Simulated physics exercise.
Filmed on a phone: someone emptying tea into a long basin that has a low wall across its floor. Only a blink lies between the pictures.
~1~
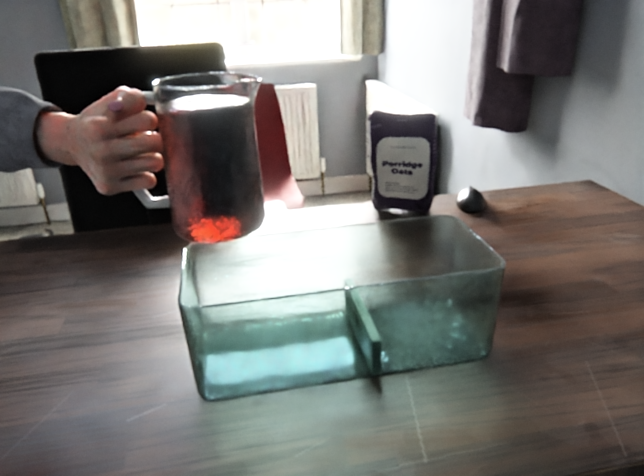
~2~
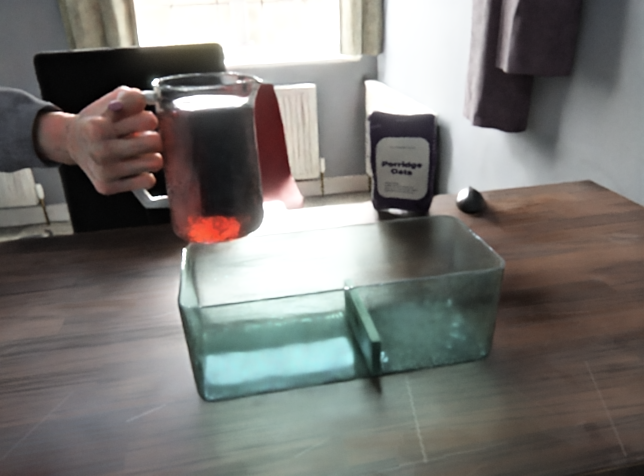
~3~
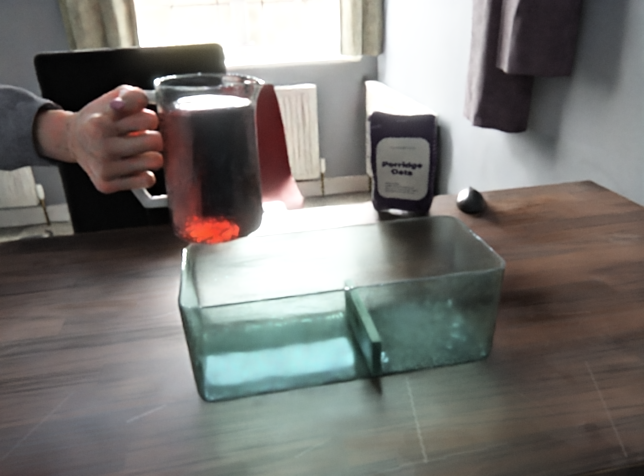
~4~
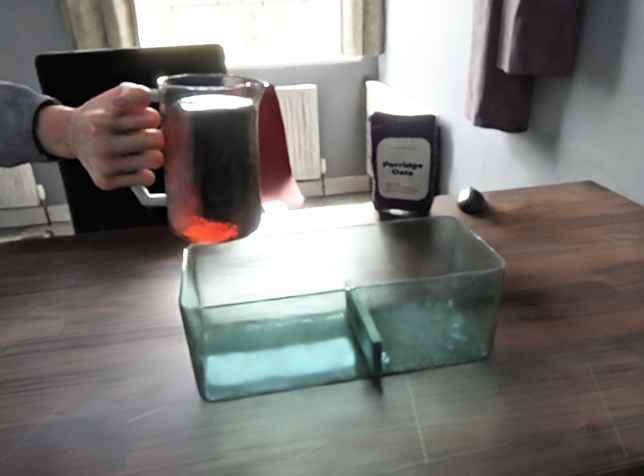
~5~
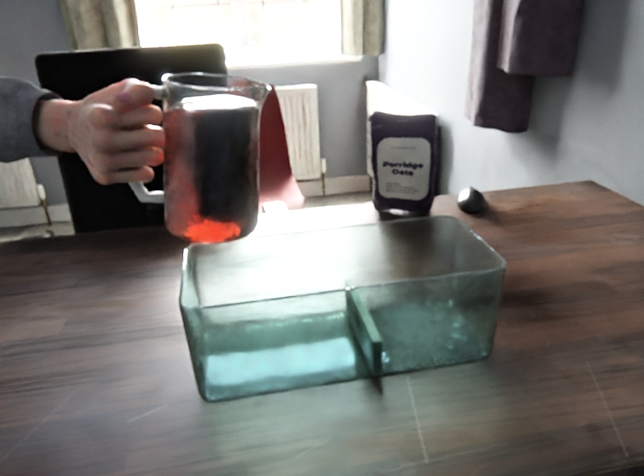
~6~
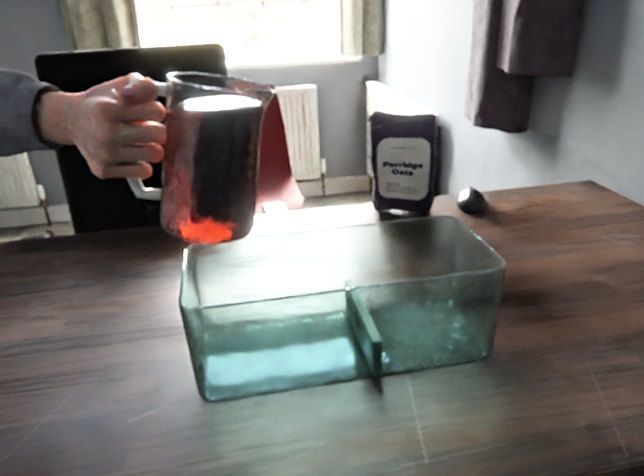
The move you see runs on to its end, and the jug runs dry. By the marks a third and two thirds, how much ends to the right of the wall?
The share right of the wall is between a third and two thirds.
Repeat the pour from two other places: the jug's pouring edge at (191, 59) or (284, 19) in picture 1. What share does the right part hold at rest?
Roughly 5 per cent, and 90 per cent.
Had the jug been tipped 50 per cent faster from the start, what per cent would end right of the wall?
Some 30 per cent.
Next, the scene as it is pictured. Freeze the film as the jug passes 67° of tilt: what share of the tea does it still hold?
About 90 per cent.
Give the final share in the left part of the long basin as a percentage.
Close to 50 per cent.
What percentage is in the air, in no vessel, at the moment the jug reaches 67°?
It comes to 10 per cent or so.
A moment on, the jug is tipped part way and 89 per cent is still to pour, 1 is left of the wall and 1 right of it.
Next, the jug is tipped right over and 35 per cent is still to pour, 13 is left of the wall and 33 right of it.
Then the jug is tipped right over and 0 per cent is still to pour, 49 is left of the wall and 49 right of it.
Later the jug is tipped right over and 0 per cent is still to pour, 50 is left of the wall and 49 right of it.
Finally, 50 per cent lies left of the wall, 49 right of it and 1 outside.
